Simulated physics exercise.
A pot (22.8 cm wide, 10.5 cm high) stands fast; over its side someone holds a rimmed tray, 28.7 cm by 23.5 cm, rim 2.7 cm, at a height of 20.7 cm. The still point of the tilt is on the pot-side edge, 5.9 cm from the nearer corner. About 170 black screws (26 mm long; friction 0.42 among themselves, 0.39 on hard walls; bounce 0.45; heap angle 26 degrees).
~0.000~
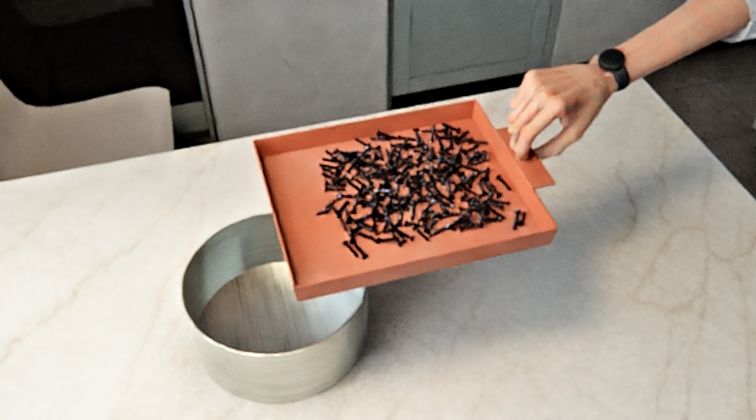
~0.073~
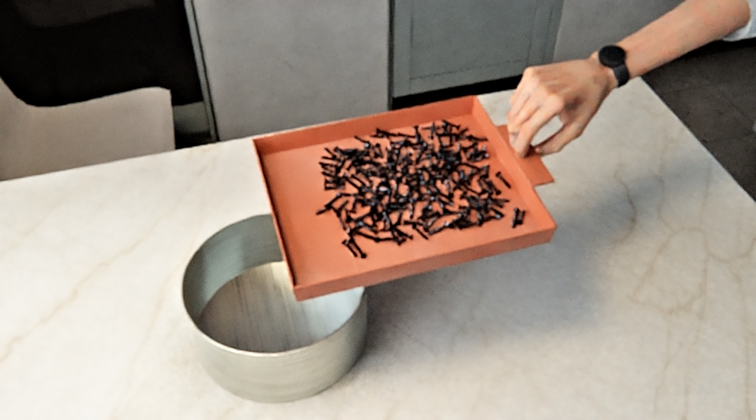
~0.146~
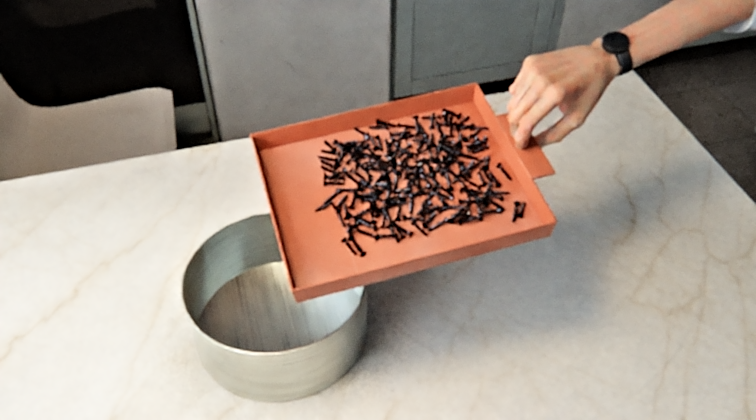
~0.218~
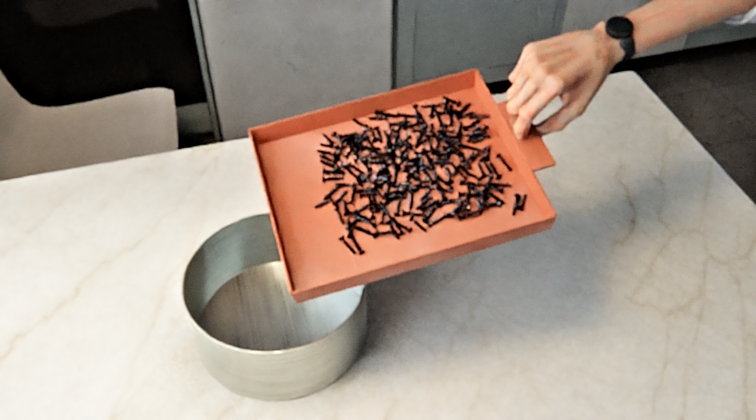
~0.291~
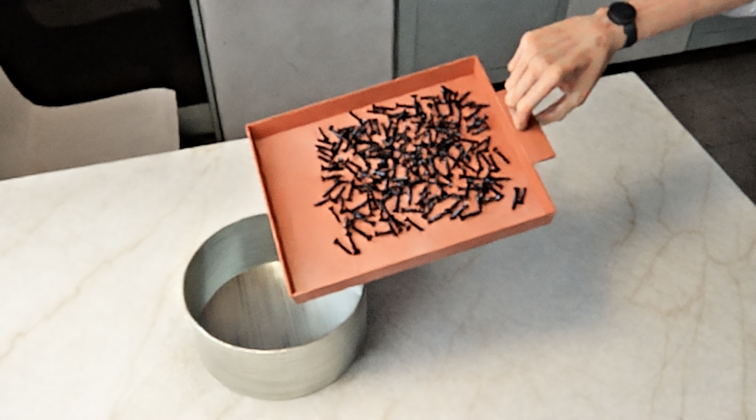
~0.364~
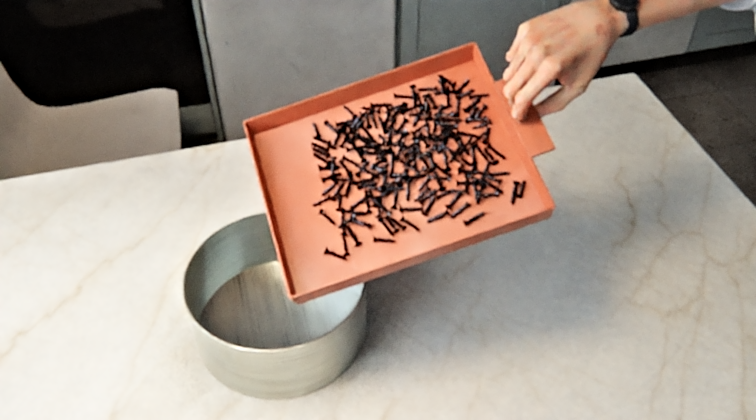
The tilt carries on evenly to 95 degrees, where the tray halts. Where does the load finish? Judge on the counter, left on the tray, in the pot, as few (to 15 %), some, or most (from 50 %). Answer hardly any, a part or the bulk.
On the counter: The bulk; left on the tray: Hardly any; in the pot: Hardly any.
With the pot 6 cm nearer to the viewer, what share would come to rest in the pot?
Then about 90 per cent.
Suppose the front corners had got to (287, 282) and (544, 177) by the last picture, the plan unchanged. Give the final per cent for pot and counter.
Pot 90, counter 10.
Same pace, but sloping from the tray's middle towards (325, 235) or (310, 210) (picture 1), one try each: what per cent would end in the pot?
About 55 and 90 per cent.
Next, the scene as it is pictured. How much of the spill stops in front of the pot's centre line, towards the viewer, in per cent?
Some 100 per cent.
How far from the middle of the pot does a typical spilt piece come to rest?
Roughly 18 cm.
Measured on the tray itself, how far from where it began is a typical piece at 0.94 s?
Some 15 cm.
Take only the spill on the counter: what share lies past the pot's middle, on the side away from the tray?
Roughly 60 per cent.
After 0.94 s, tilt 55 degrees; the tray holds 100 %, the pot 0 %.
After 1.32 s, tilt 79 degrees; the tray holds 95 %, the pot 0 %.
Then, at 1.79 s, tilt 95 degrees; the tray holds 20 %, the pot 5 %.
By 3.0 s all is still; counter 95 %, tray 0 %, pot 5 %.
